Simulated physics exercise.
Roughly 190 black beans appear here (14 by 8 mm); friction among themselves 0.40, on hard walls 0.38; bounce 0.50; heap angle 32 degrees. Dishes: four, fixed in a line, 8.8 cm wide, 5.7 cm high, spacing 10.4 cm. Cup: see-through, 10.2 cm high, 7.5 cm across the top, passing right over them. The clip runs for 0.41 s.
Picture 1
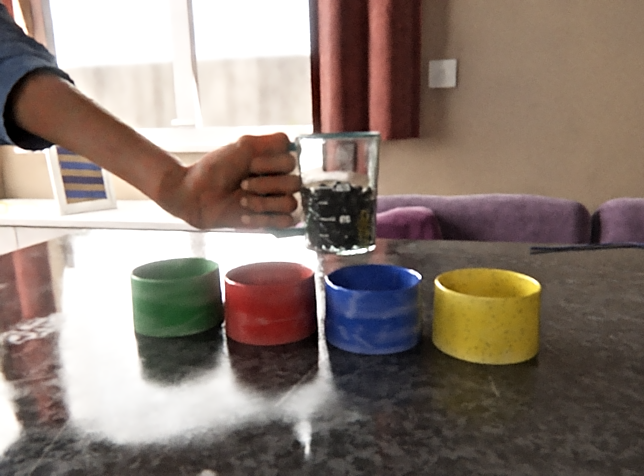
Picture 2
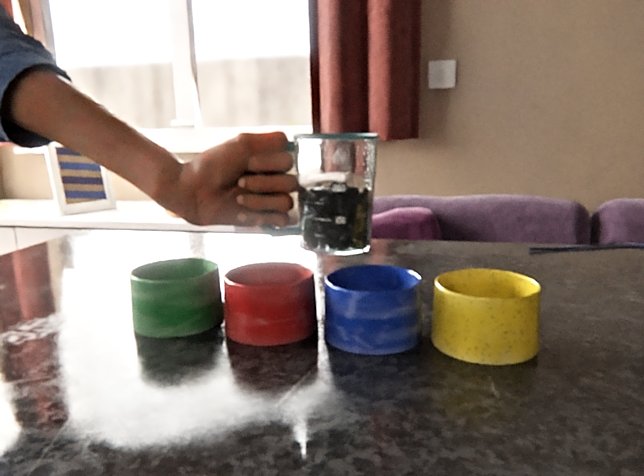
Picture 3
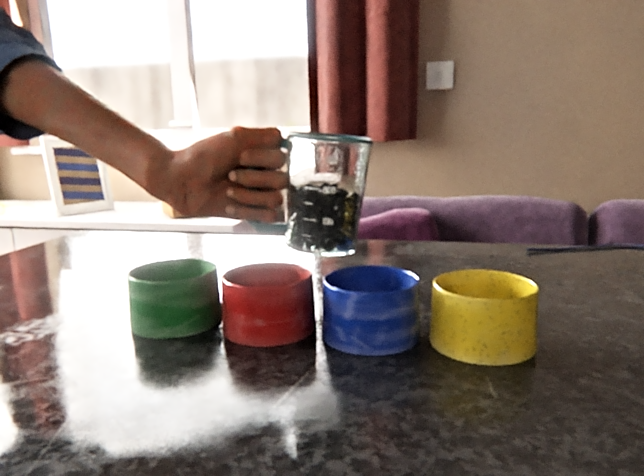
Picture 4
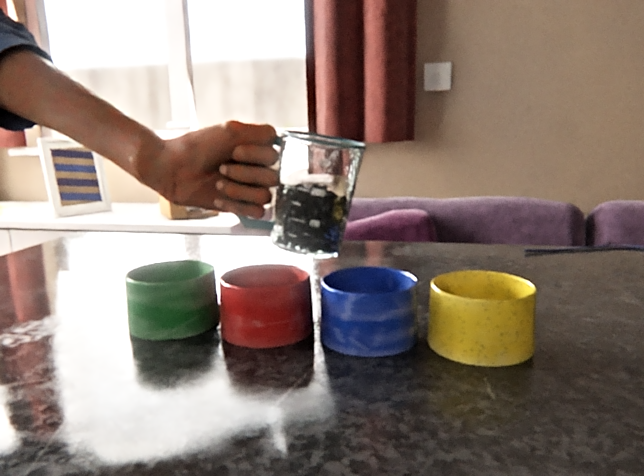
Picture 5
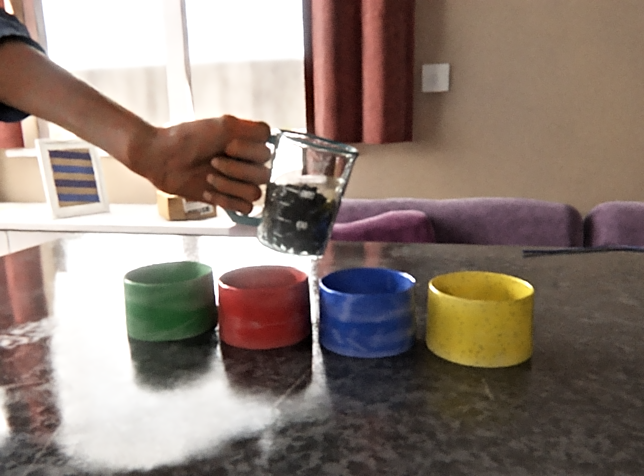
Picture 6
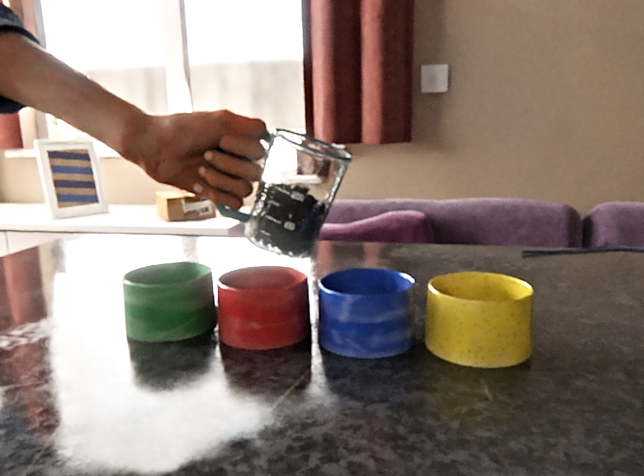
Hand tilting a clear glass mug of black beans rightward while shifting slightly left above green, red, blue and yellow dishes.
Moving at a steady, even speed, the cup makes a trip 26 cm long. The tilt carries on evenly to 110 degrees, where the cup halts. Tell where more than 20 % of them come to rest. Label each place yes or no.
Red dish: No. Blue dish: No. Green dish: Yes. Yellow dish: No. Counter: No.
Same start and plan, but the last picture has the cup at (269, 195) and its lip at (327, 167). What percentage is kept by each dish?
Red 0, blue 0, green 100, yellow 0.
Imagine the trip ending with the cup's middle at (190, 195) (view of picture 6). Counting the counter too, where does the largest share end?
Most of it ends up at red.
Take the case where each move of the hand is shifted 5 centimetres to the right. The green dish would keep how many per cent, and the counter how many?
Green: 20, counter: 20.
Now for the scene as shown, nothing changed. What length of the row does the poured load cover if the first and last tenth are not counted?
It spans roughly 7 centimetres along the row.
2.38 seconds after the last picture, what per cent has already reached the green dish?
By that moment it's near 80 percent.
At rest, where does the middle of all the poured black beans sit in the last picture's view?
Once everything settles, the centre is around (173, 307).
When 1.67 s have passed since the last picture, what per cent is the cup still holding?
Somewhere close to 65 percent.
Then, 1.00 s after the last picture, tilt 83 degrees; cup holds 100 %.
Then, 1.67 s after the last picture, tilt 110 degrees; cup holds 65 %, green 25 %.
Then, 2.38 s after the last picture, tilt 110 degrees; cup holds 5 %, green 80 %.
In the end, red 0 %, blue 0 %, green 85 %, yellow 0 %, counter 10 %.
